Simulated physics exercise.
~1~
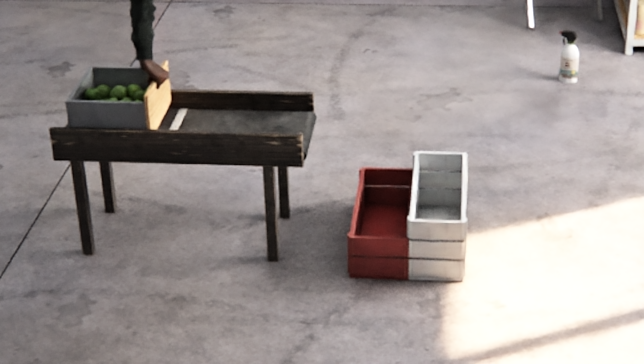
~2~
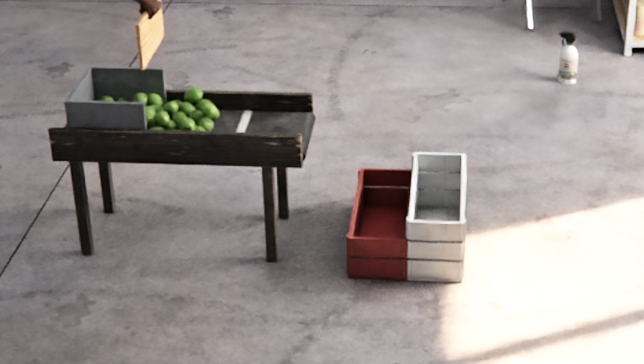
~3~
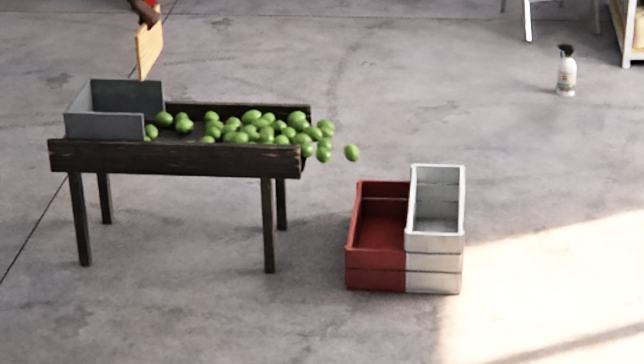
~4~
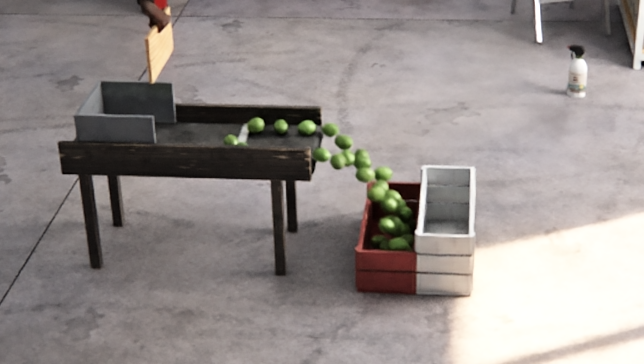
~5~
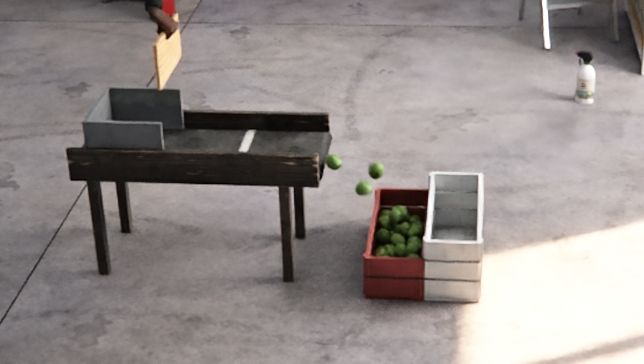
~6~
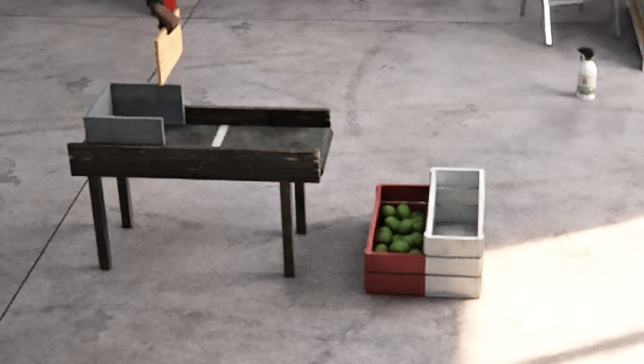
On a bare concrete floor, a hand lifted a wooden gate from a grey pen on a dark belt table, and a heap of limes rode right, spilling off the end into the red bin, leaving the white tote beside it empty.
